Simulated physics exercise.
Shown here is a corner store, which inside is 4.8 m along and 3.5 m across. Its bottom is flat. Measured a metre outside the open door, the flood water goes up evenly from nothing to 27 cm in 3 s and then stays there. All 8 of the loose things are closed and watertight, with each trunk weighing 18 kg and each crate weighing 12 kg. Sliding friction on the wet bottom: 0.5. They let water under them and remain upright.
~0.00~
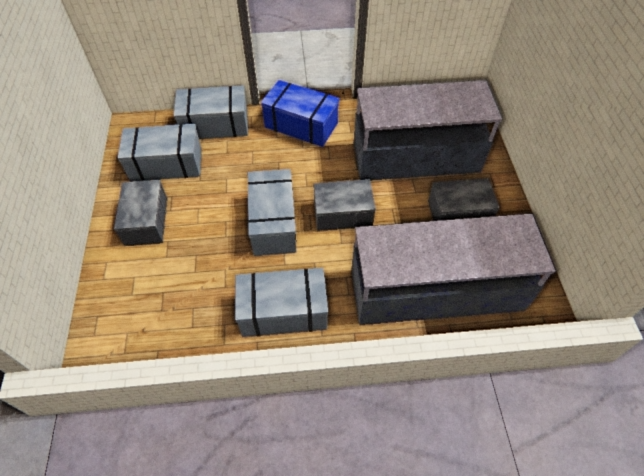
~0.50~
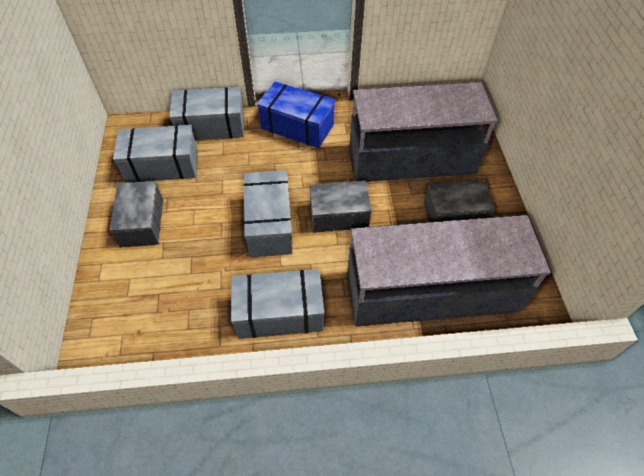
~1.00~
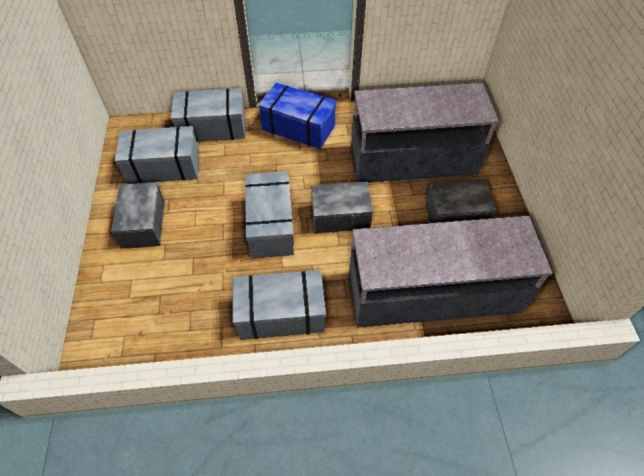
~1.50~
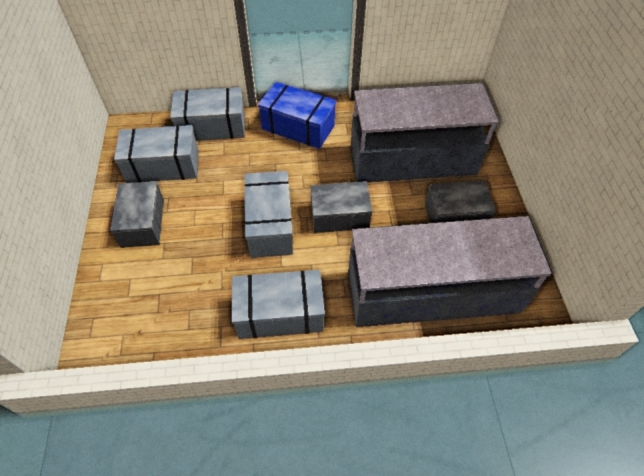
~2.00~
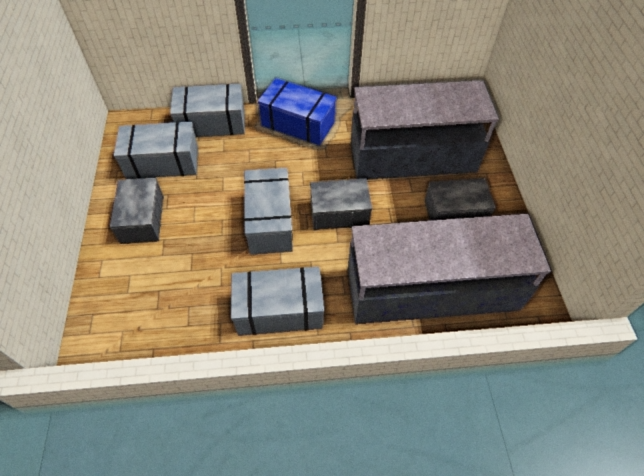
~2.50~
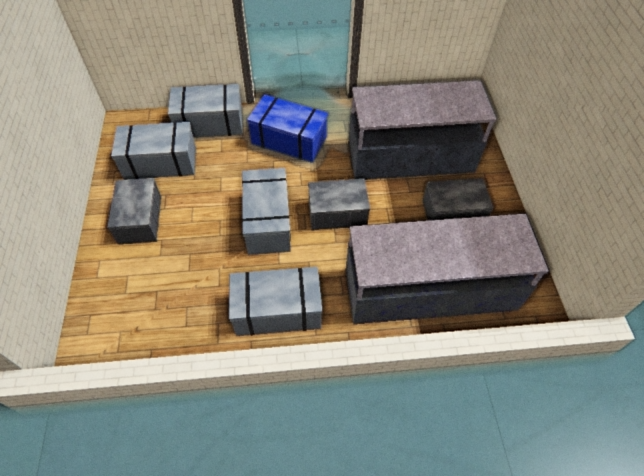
Blue trunk by the open doorway shifting slightly into the store as water enters, with grey trunks and counters staying still.
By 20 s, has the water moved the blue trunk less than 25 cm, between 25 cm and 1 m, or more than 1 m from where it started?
More than 1 m.
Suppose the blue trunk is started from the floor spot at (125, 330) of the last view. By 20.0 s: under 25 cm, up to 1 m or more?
Answer: It covers a big distance.
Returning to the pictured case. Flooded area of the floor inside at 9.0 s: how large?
Some 15 m2.
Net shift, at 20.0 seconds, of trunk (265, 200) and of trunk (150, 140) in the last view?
They've ended up 100 cm and 80 cm away, in that order.
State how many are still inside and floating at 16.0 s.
Tally: 8 of them.
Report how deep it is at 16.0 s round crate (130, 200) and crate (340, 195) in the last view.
Some 16 cm at the first, some 25 cm at the second.
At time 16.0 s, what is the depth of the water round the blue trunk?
Depth: About 15 cm.
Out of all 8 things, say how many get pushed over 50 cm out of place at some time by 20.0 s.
I count 8 of them.
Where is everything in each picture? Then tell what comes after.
The blue trunk at (300, 100) rests on the ground; 0.0 m2 under water; 0 of 8 have shifted, in the first picture.
The blue trunk at (296, 102) rests on the ground; water covers 0.0 m2; 0 of 8 have shifted, in the second picture.
The blue trunk at (298, 103) rests on the ground; 0.0 m2 under water; 0 of 8 have shifted, in the third picture.
The blue trunk at (297, 102) rests on the ground; 0.0 m2 under water; 0 of 8 have shifted, in the fourth picture.
The blue trunk at (297, 99) rests on the ground; water covers 0.3 m2; 0 of 8 have shifted, in the fifth picture.
The blue trunk at (288, 116), on the bottom, 29 cm from its start; water covers 1.1 m2; 1 of 8 have shifted, in the sixth picture.
After 4.0 s the blue trunk is near (265, 168), 1.2 m from its start, afloat; 1 afloat.
After 9.0 s the blue trunk is near (153, 147), 1.7 m from its start, afloat; 8 afloat.
After 16.0 s the blue trunk is near (170, 179), 1.8 m from its start, afloat; 8 afloat.
After 20.0 s the blue trunk is near (224, 222), 2.0 m from its start, afloat; 8 afloat.
